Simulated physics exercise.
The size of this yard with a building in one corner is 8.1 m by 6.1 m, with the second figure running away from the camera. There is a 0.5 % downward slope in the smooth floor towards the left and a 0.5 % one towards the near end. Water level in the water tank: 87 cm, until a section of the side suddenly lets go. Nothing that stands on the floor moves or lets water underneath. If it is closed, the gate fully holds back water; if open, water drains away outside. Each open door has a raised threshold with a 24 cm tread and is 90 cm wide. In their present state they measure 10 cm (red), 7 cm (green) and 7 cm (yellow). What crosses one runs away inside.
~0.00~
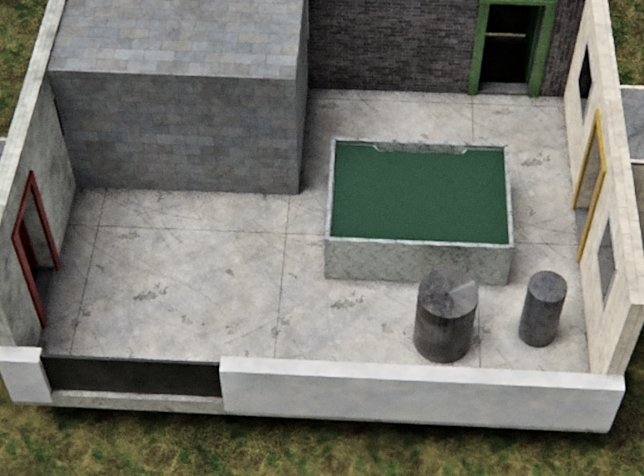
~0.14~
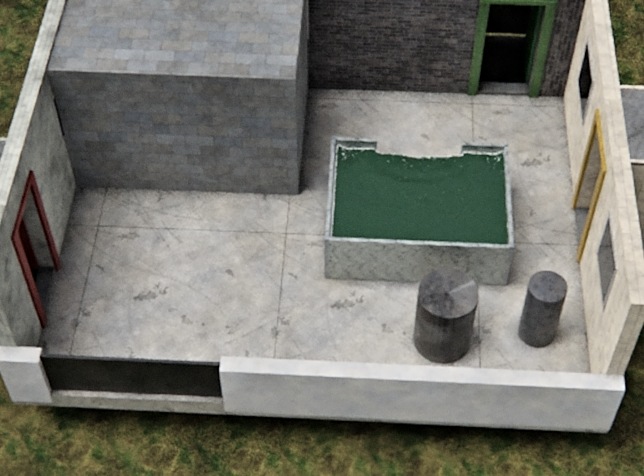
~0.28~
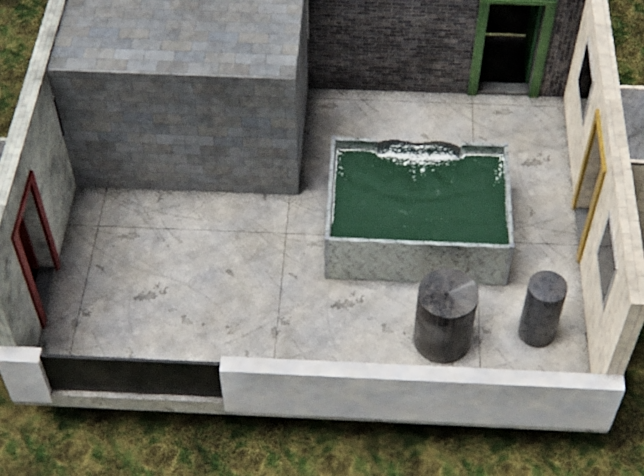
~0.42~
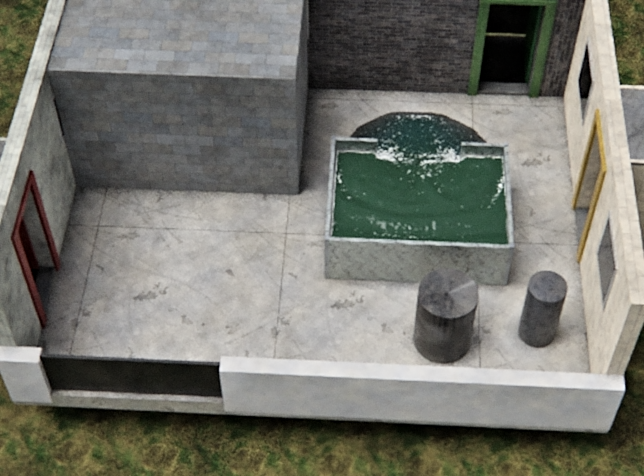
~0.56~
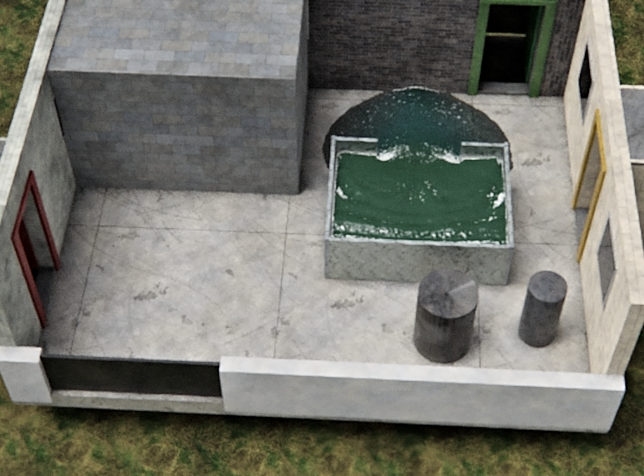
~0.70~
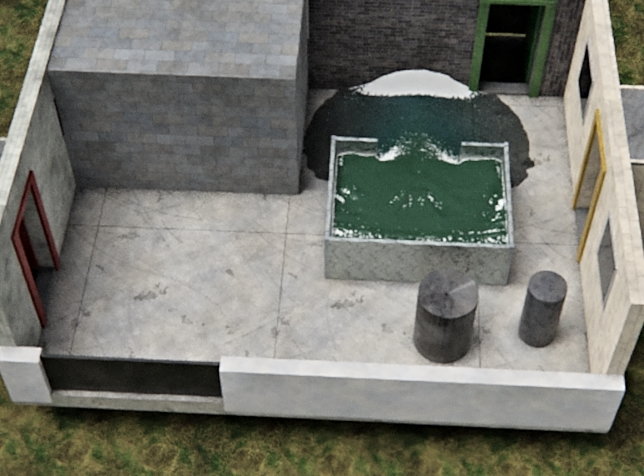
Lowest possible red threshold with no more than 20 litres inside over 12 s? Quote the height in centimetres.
I would say 11 cm.
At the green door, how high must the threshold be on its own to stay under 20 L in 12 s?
I'd raise green to close to 28 cm.
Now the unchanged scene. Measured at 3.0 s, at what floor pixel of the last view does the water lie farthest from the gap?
Lab note: Front tip approx. (293, 369).
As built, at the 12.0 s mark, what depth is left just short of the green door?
Roughly 10.5 cm deep.
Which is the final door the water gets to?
Door: Red.
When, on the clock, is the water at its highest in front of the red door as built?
Some 11.0 s, more or less.
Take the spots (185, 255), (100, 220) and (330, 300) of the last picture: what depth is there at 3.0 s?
Around 0 cm, 0 cm and 2 cm.
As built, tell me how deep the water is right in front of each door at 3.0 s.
Before red it's 0 cm, before green 23 cm, before yellow 5 cm.
After 1.4 s water covers 20 % of the floor, deepest (65 cm) near (316, 94); it has not reached the red door.
After 3.0 s water covers 40 % of the floor, deepest (38 cm) near (315, 102); it has not reached the red door.
After 12.0 s water covers 100 % of the floor, deepest (20 cm) near (117, 262); 16 cm at the red door, 27 litres in over its 10 cm threshold.
At the red door as built, the water arrived by 5.4 s and peaked near 17 cm at 11.0 s.
With a threshold of 10 cm, 27 litres would have come in within the 12 s; with 13.5 cm, 6 litres. So under 20 litres takes about 11 cm.
